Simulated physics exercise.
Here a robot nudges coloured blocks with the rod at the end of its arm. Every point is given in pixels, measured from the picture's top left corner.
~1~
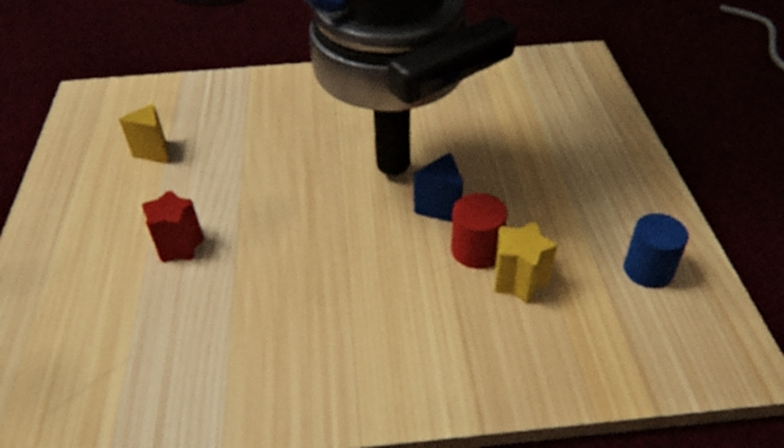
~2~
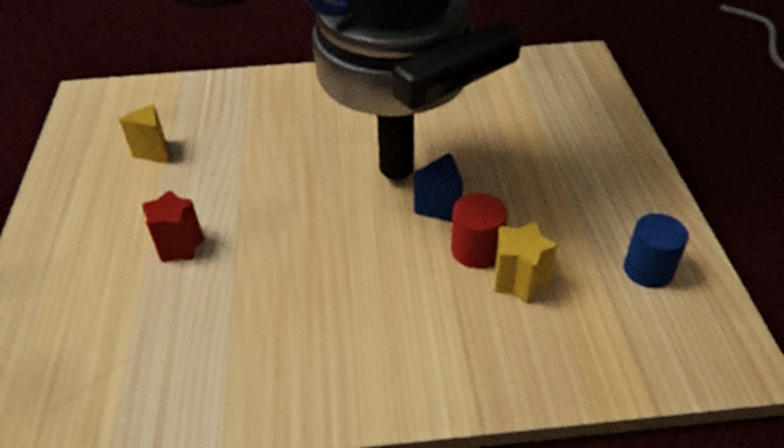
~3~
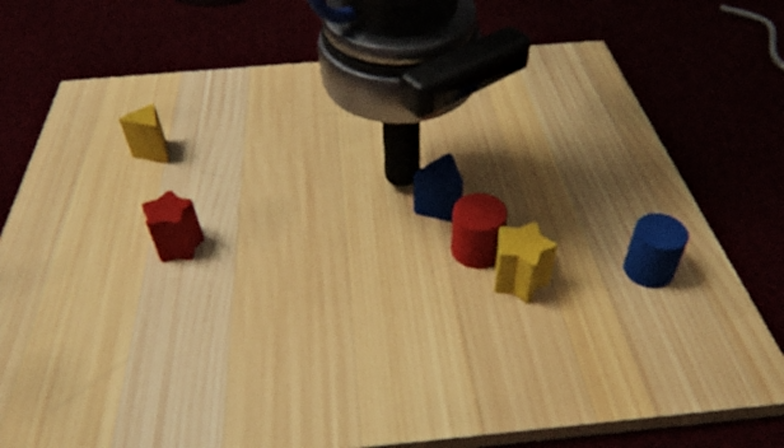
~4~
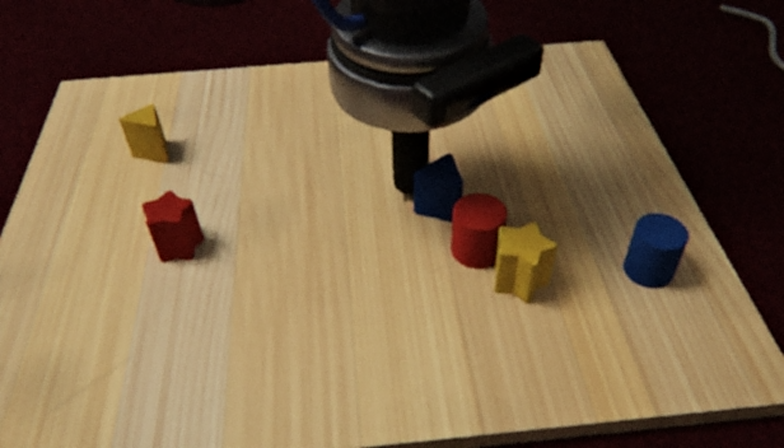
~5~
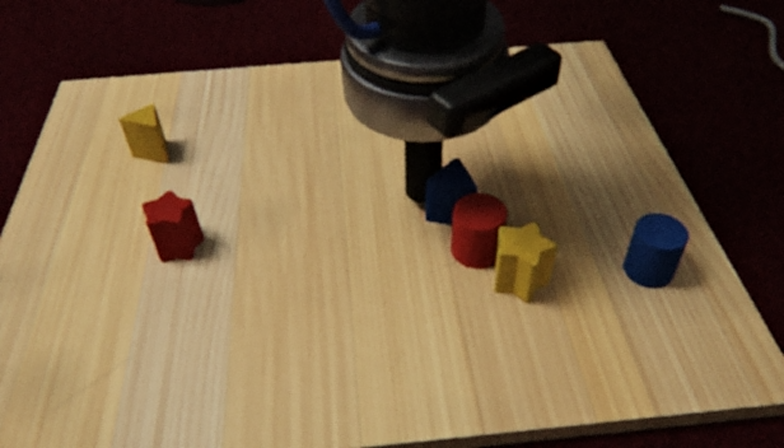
Robot arm's black rod easing toward the viewer and rightward across a wooden board, then nudging a blue triangle block slightly right.
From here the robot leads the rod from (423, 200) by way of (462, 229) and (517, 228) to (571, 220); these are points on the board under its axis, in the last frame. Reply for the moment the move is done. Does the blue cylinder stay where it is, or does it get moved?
The blue cylinder will stay where it stands.
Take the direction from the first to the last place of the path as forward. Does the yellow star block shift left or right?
Toward the right.
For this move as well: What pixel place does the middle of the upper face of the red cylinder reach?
It will end up at (504, 226).
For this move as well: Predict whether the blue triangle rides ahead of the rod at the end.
It holds its place in front.
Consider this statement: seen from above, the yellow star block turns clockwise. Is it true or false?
Verdict: False.
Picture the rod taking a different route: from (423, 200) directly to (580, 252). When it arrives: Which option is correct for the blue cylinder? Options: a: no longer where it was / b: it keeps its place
The correct letter is b.
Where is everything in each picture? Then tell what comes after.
In the first picture, rod's lower end at (393, 165); blue triangle at (442, 170); red cylinder at (480, 211); yellow star block at (525, 241); blue cylinder at (663, 230).
In the second picture, rod at (397, 170); blocks still.
In the third picture, rod at (402, 176); blocks still.
In the fourth picture, rod at (411, 184); blocks still.
In the fifth picture, rod at (423, 193); blue triangle at (453, 175); red cylinder at (480, 211); yellow star block at (525, 241); blue cylinder at (663, 230).
On the path given first. One third of the way, rod at (463, 221); blue triangle at (504, 189), turned 25° anticlockwise; red cylinder at (497, 222); yellow star block at (531, 252), turned 25° anticlockwise.
Two thirds of the way, rod at (519, 220); blue triangle at (560, 184), turned 40° anticlockwise; red cylinder at (504, 226); yellow star block at (535, 257), turned 20° anticlockwise.
At the end, rod at (573, 212); blue triangle at (613, 173), turned 55° anticlockwise; red cylinder at (504, 226); yellow star block at (535, 257), turned 20° anticlockwise; blue cylinder still.
